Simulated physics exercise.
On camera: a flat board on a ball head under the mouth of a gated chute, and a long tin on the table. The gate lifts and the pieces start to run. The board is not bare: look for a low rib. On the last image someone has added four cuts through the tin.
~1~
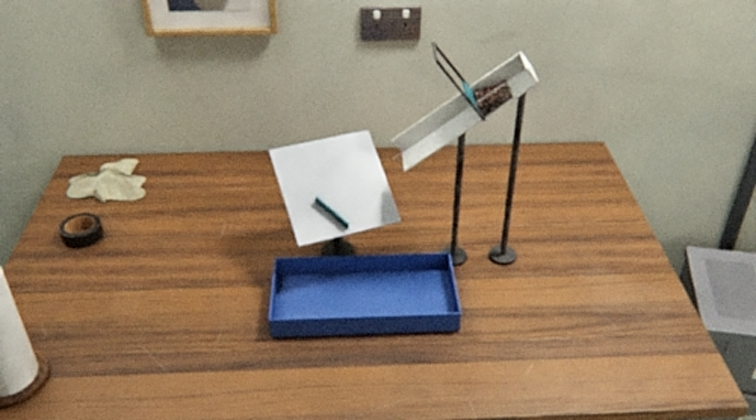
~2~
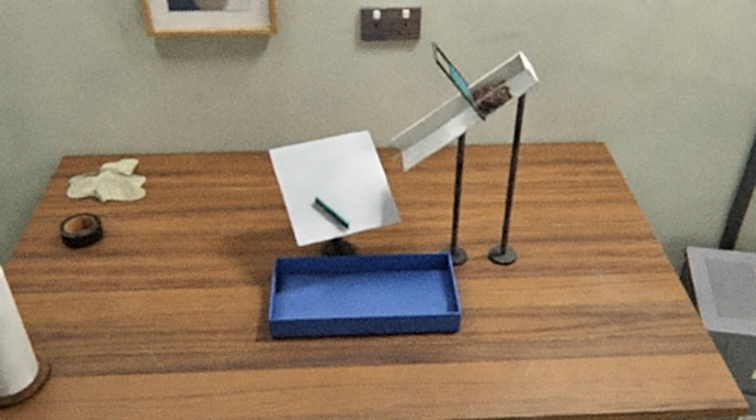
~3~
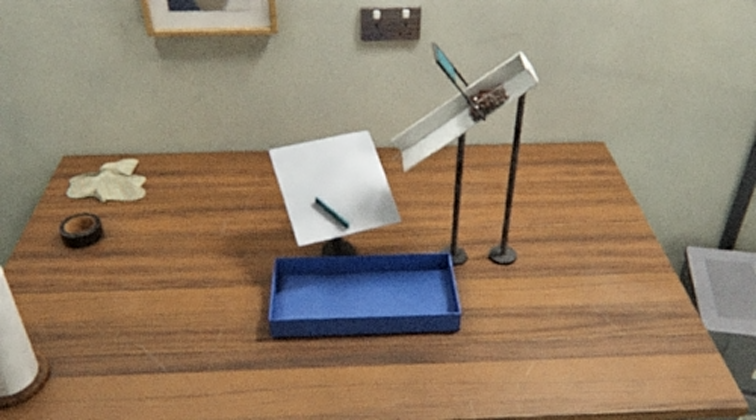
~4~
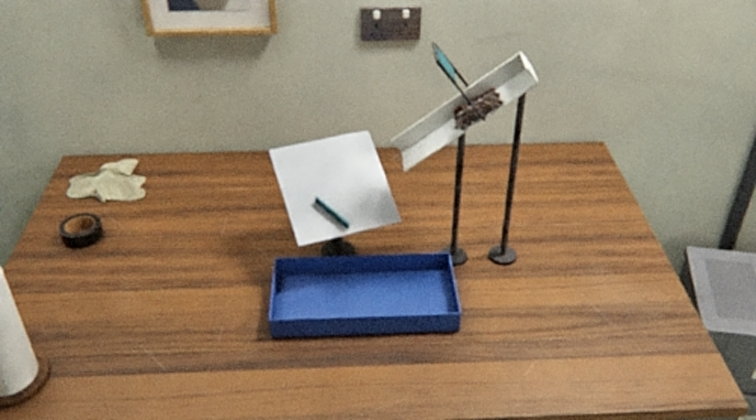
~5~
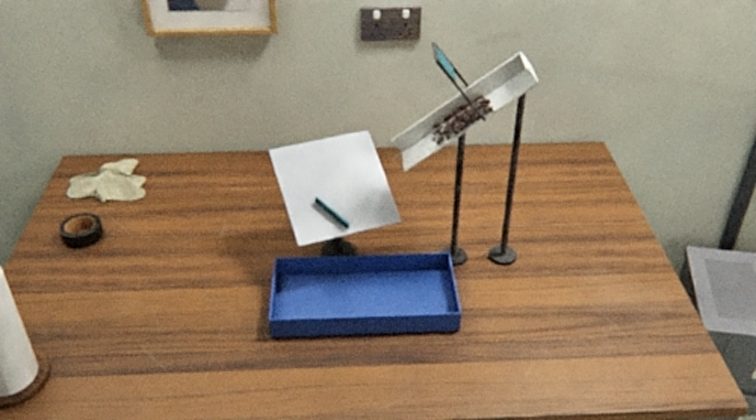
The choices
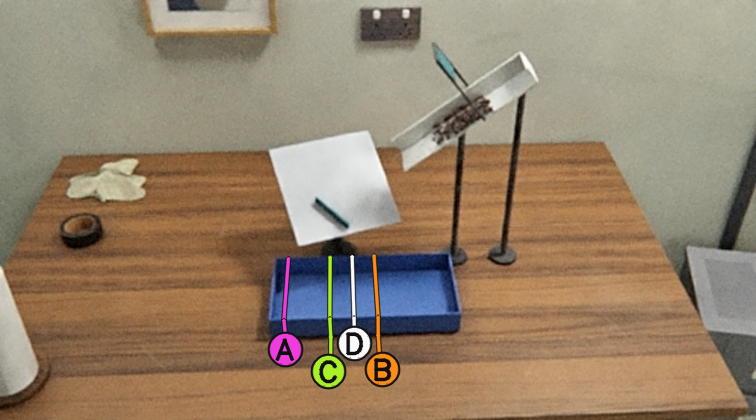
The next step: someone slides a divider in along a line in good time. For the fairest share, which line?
Line B.
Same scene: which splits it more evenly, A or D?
Line D.
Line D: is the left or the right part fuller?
The right side.
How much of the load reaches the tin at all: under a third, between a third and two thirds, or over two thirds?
About that: Over two thirds.
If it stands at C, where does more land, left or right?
More lands on the right.
On the marked copy, line A crosses the front rim at (283, 319); line B crosses the front rim at (378, 316); line C crosses the front rim at (329, 318); line D crosses the front rim at (353, 317).
Choosing A, of what is caught, not one piece on the left of the divider, every piece on the right.
Choosing B, of what is caught, roughly half on the left of the divider, roughly half on the right.
Choosing C, of what is caught, about a tenth on the left of the divider, almost all on the right.
Choosing D, of what is caught, about a tenth on the left of the divider, the larger part on the right.
